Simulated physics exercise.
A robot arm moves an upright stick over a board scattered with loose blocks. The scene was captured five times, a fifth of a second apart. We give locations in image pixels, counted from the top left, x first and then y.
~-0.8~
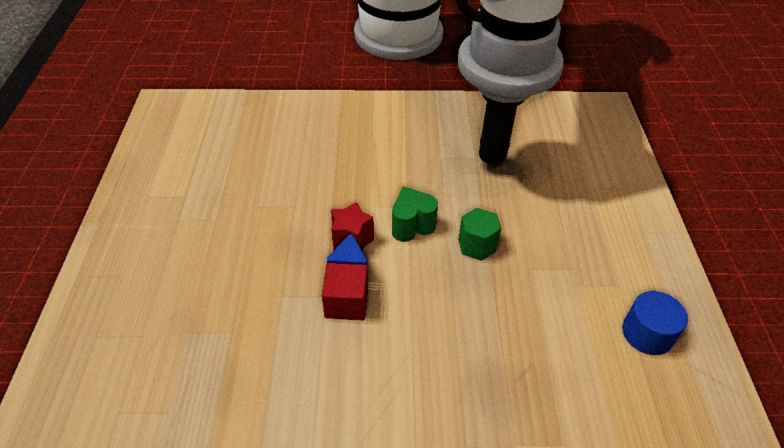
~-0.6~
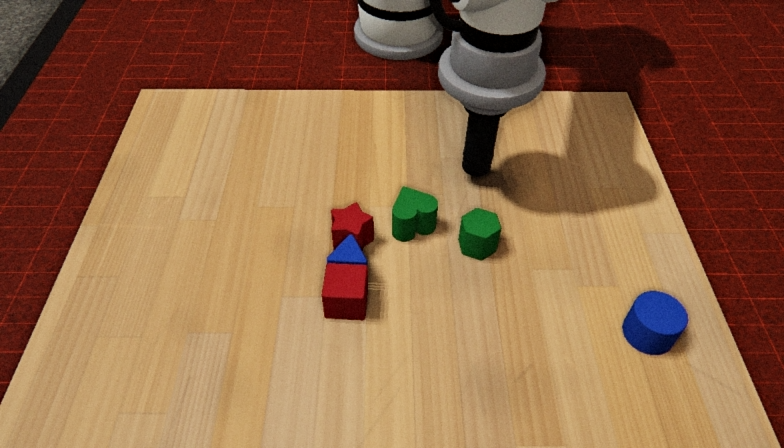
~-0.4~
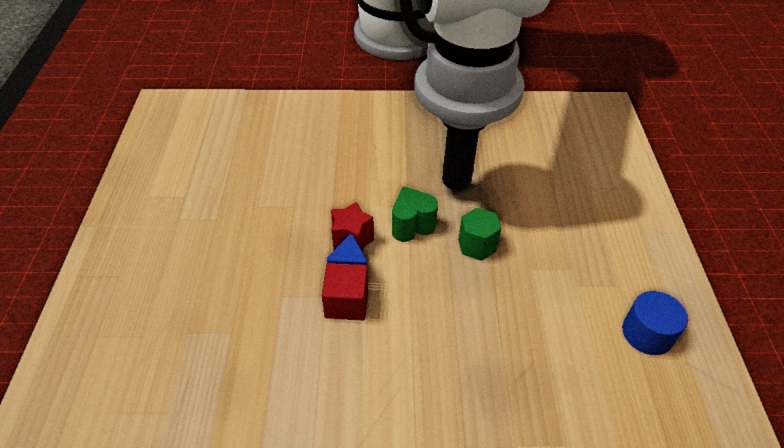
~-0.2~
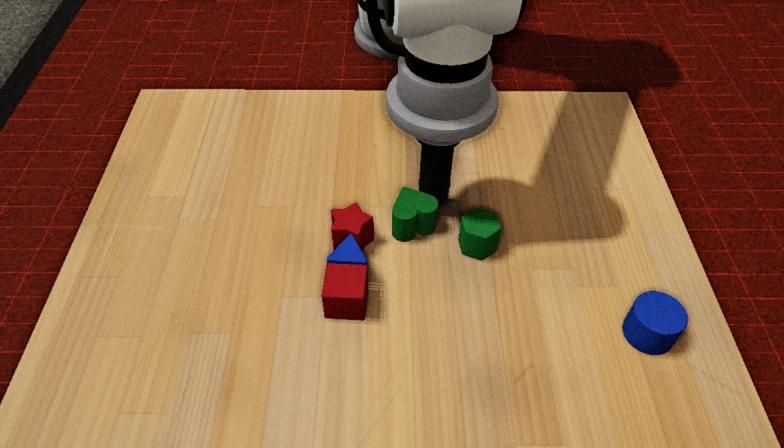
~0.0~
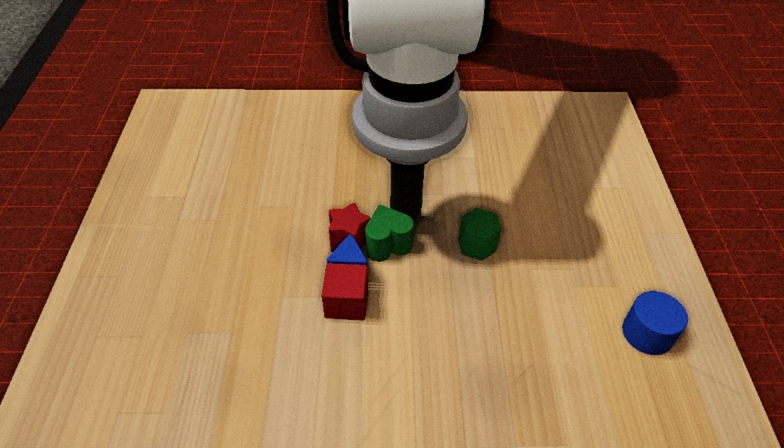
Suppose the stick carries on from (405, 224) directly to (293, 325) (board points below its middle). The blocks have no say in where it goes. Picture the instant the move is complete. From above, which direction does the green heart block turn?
Answer: Anticlockwise.
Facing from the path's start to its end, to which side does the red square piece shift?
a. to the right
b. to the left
Letter b.
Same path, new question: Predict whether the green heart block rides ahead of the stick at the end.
Answer: Still ahead.
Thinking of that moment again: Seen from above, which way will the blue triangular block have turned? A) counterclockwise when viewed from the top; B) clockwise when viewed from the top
Choice B: Clockwise when viewed from the top.
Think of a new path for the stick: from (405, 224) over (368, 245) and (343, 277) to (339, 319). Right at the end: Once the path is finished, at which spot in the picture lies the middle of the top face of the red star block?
Put as a pixel place, it's (317, 225).
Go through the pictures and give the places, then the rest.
In the first frame, tip of the stick (493, 156), middles of tops, red square piece (345, 280), red star block (350, 218), blue triangular block (348, 251), green heart block (413, 203), green hexagonal block (482, 222).
In the second frame, stick (476, 168), nothing pushed.
In the third frame, stick (457, 181), nothing pushed.
In the fourth frame, stick (433, 197), nothing pushed.
In the fifth frame, stick (406, 214), red square piece (345, 280), red star block (348, 218), blue triangular block (348, 251), green heart block (388, 222), green hexagonal block (482, 222).
On the path given first. One third of the way, stick (370, 244); red square piece (338, 291), turned 30° anticlockwise; red star block (333, 220), turned 35° clockwise; blue triangular block (310, 271), turned 30° anticlockwise; green heart block (347, 254), turned 20° clockwise.
Two thirds of the way, stick (332, 277); red square piece (327, 329), turned 50° anticlockwise; red star block (328, 222), turned 60° clockwise; blue triangular block (281, 294), turned 35° clockwise; green heart block (316, 294), turned 15° anticlockwise.
At the end, stick (291, 315); red square piece (325, 360), turned 95° anticlockwise; red star block (328, 222), turned 60° clockwise; blue triangular block (255, 303), turned 40° clockwise; green heart block (285, 338), turned 45° anticlockwise; green hexagonal block unmoved.
